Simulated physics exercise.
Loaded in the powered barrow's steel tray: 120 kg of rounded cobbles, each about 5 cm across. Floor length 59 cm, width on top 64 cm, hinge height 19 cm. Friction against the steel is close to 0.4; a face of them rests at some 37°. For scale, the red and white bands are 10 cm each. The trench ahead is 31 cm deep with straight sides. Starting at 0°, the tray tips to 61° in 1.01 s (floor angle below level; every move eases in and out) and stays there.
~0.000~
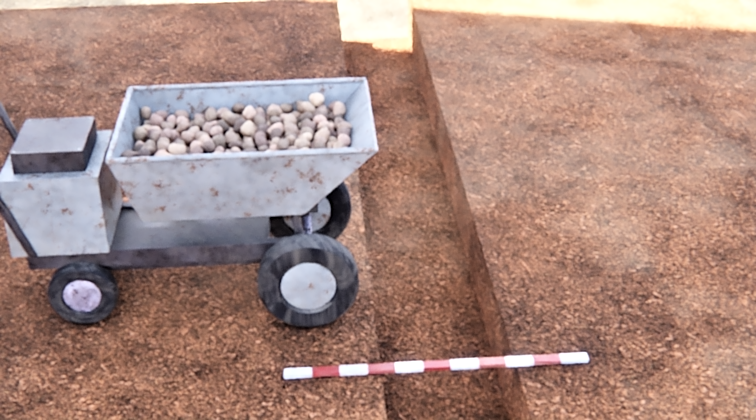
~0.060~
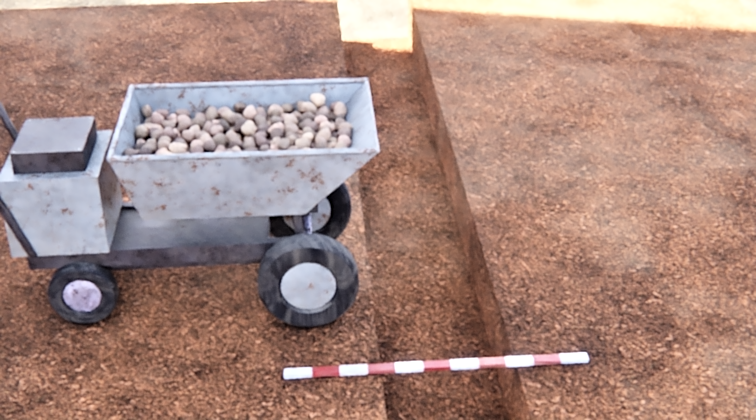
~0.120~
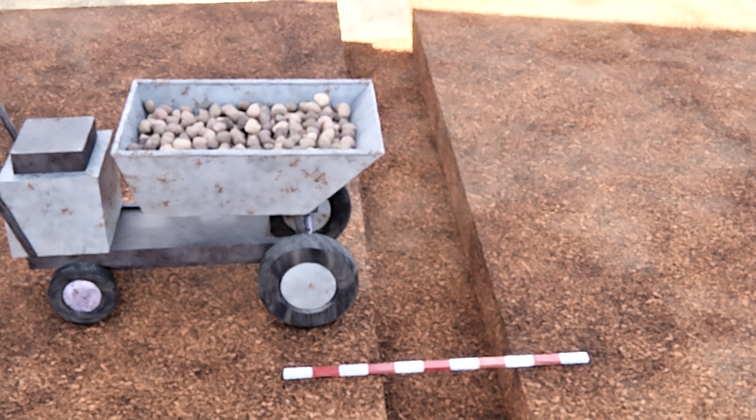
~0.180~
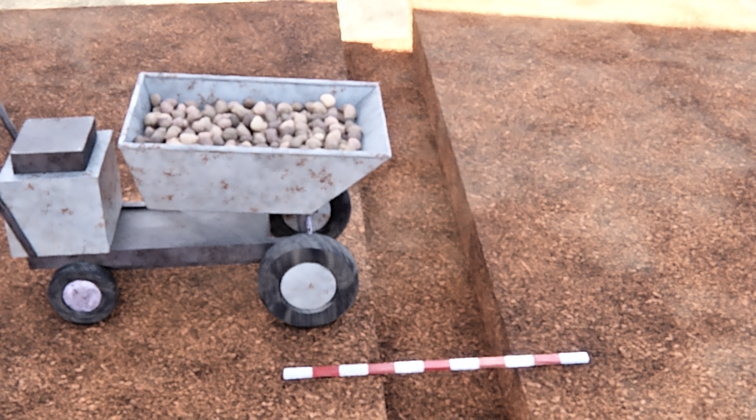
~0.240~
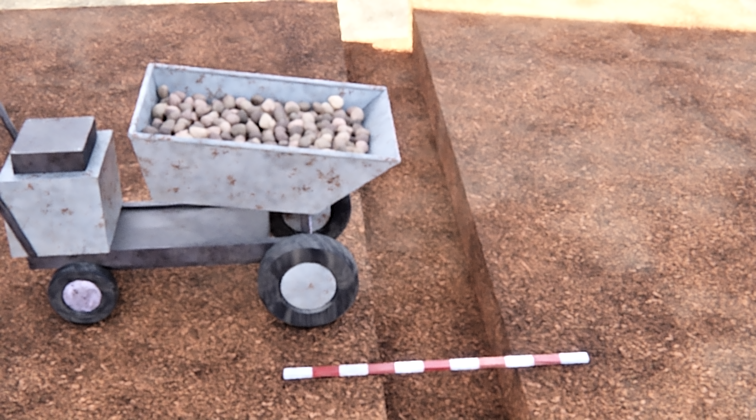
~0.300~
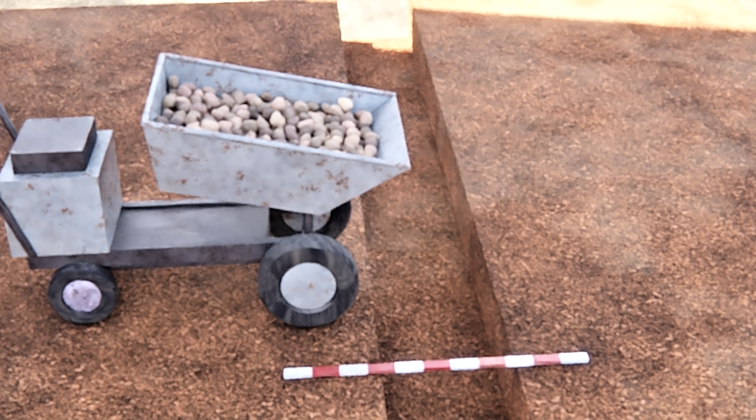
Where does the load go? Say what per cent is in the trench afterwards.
Roughly 47 per cent ends in the trench.
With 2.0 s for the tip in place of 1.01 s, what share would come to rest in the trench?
Then about 55 per cent.
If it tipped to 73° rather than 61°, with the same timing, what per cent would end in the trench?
In that case some 45 per cent.
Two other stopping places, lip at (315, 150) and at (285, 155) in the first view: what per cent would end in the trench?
Near 90 per cent from the first place, 100 from the second.
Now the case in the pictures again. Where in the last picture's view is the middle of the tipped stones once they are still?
Their middle is at about (501, 267).
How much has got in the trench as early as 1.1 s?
About 10 per cent by then.
After 0.8 s the floor is at 52°; 100 % in the tray; the foremost stones are at (439, 204).
After 1.1 s the floor is at 61°; 80 % in the tray, 8 % in the trench, 12 % past the trench; the foremost stones are at (529, 264).
After 1.5 s the floor is at 61°; 40 % in the tray, 12 % in the trench, 48 % past the trench; the foremost stones are at (648, 266).
After 3.4 s the floor is at 61°; 0 % in the tray, 47 % in the trench, 53 % past the trench; the foremost stones are past the picture's edge.
